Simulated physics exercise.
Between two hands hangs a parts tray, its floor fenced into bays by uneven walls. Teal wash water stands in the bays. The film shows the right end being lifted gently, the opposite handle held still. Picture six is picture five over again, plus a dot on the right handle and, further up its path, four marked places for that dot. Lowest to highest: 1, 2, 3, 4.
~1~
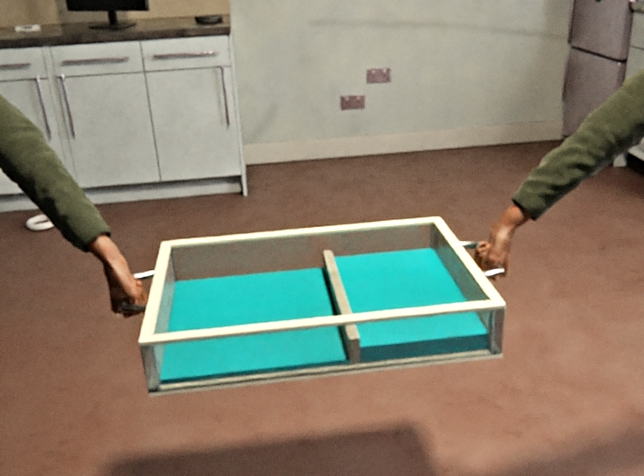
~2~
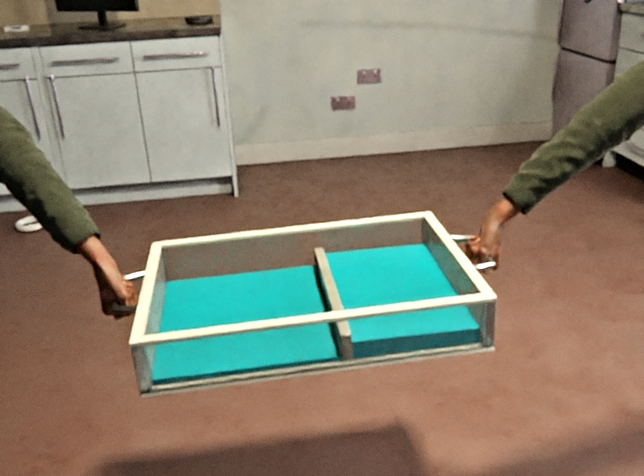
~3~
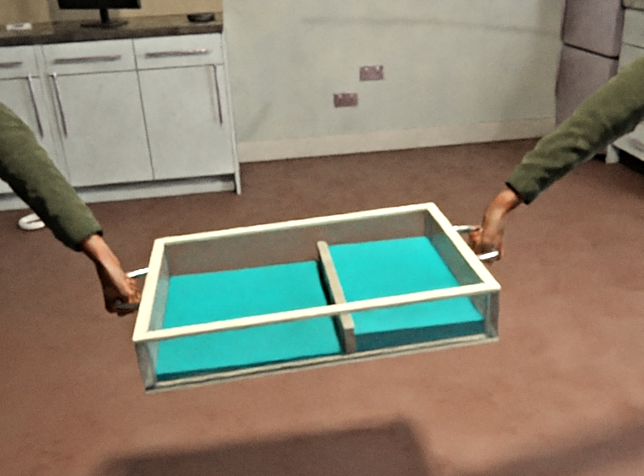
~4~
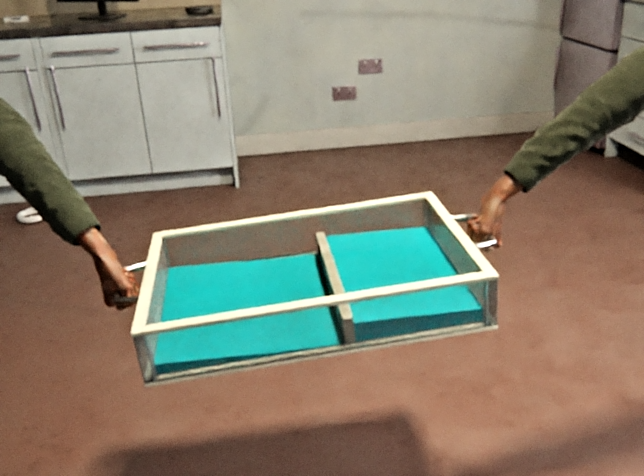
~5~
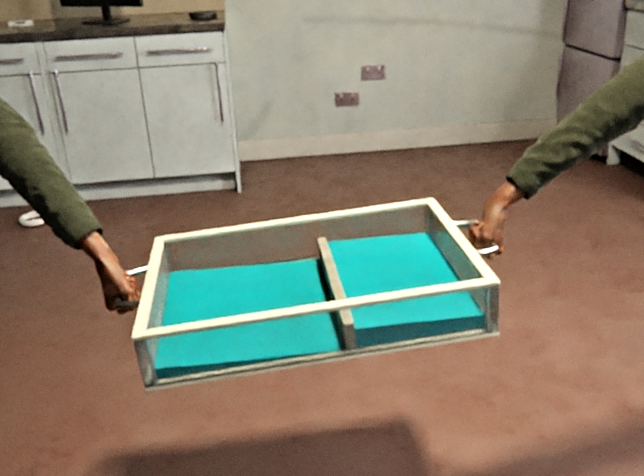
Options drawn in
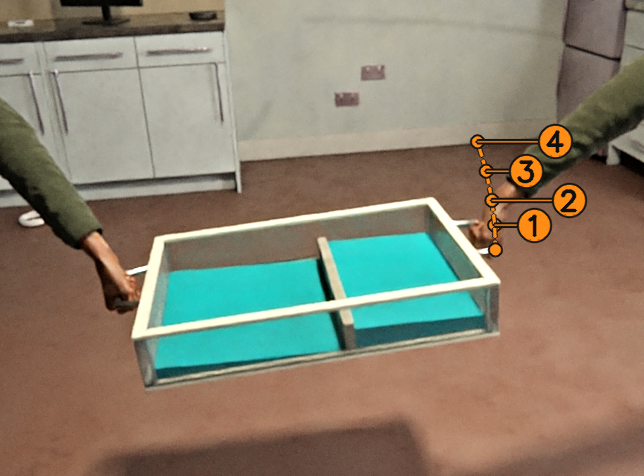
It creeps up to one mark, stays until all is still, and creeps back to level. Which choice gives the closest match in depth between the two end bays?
The answer is stop 3.
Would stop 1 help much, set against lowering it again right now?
No, hardly at all.
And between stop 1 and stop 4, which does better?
The answer is 4.
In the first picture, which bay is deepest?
It is the right one.
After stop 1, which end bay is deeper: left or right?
The right end bay.
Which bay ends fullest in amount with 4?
The left bay.
On the marked copy, 1 at (494, 225); 2 at (491, 200); 3 at (486, 171); 4 at (477, 141).
If 1 is chosen, the right end bay stands much deeper than the other; nothing spills.
If 2 is chosen, the right end bay stands much deeper than the other; nothing spills.
If 3 is chosen, the two end bays stand about equally deep; nothing spills.
If 4 is chosen, the left end bay stands a little deeper than the other; nothing spills.
